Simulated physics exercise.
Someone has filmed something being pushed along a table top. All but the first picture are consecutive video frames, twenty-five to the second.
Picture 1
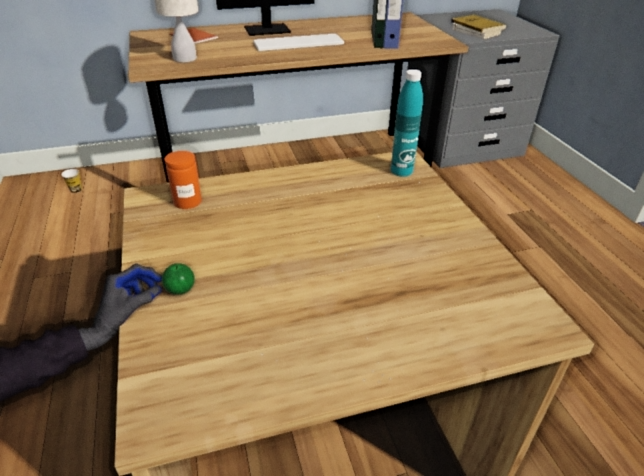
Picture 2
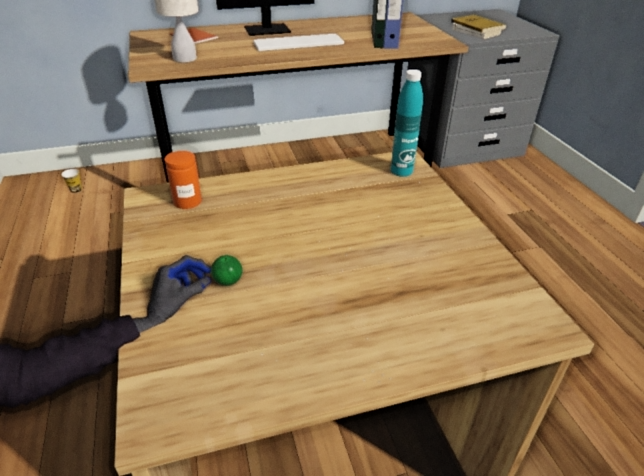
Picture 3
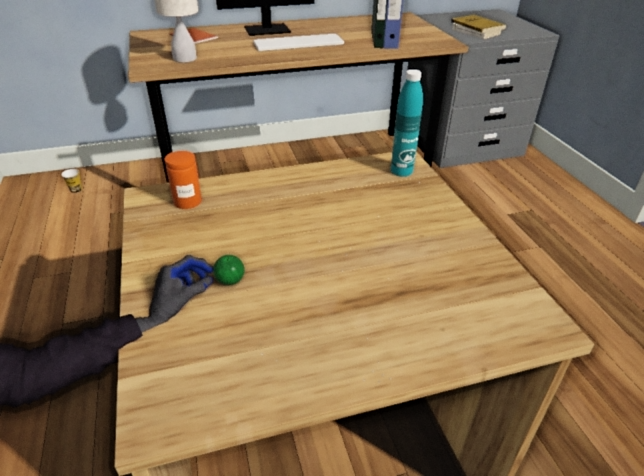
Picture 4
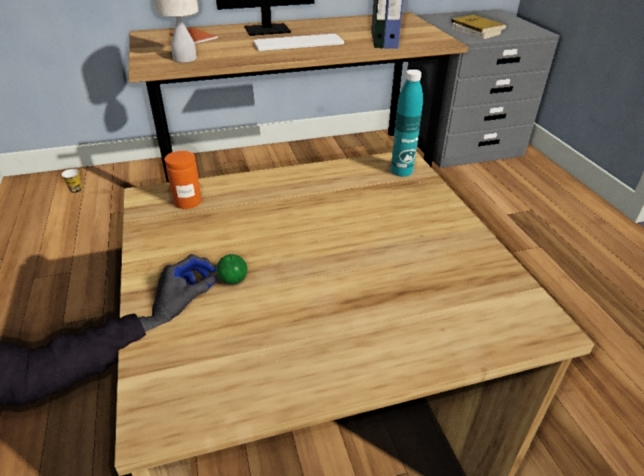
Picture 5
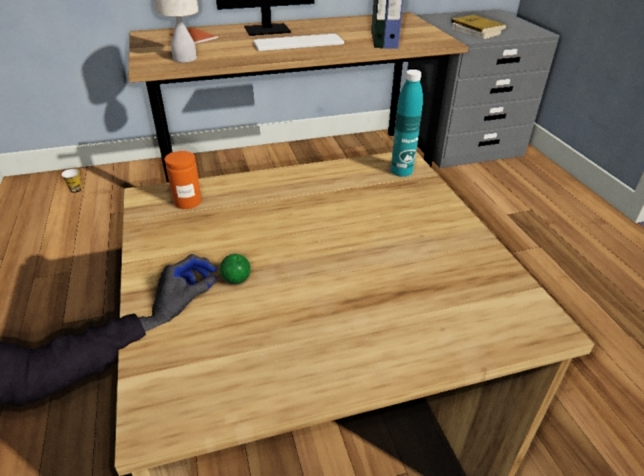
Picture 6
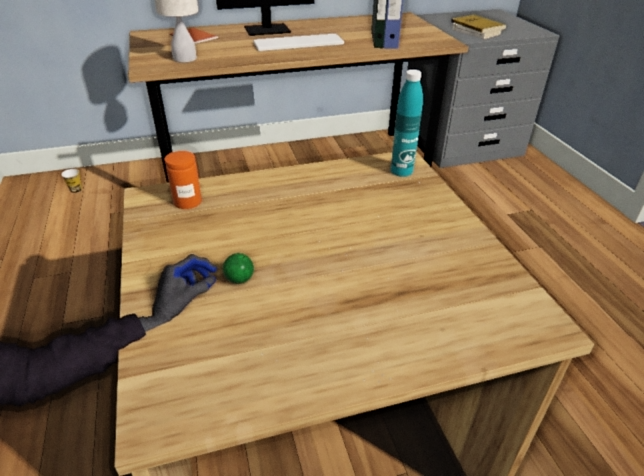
At the start, a gray hand holding something blue is at the left edge of a wooden table, touching a round green object, with an orange container and a teal bottle farther back. The hand pushes the green object a short way right, then stays nearly still while the object rolls slightly farther right.
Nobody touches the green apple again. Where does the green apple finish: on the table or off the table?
The green apple remains on top.
Then, 0.10 s later than the last frame, green apple moved a little near (246, 267).
Then, 0.20 s later than the last frame, green apple moved about its own width near (251, 266).
Then, 0.40 s later than the last frame, green apple moved about its own width near (260, 264).
Then, 0.60 s later than the last frame, green apple moved about its own width near (263, 264).
When it is over, moved from the start, green apple. End places, in pixels of the last picture, green apple near (264, 264).
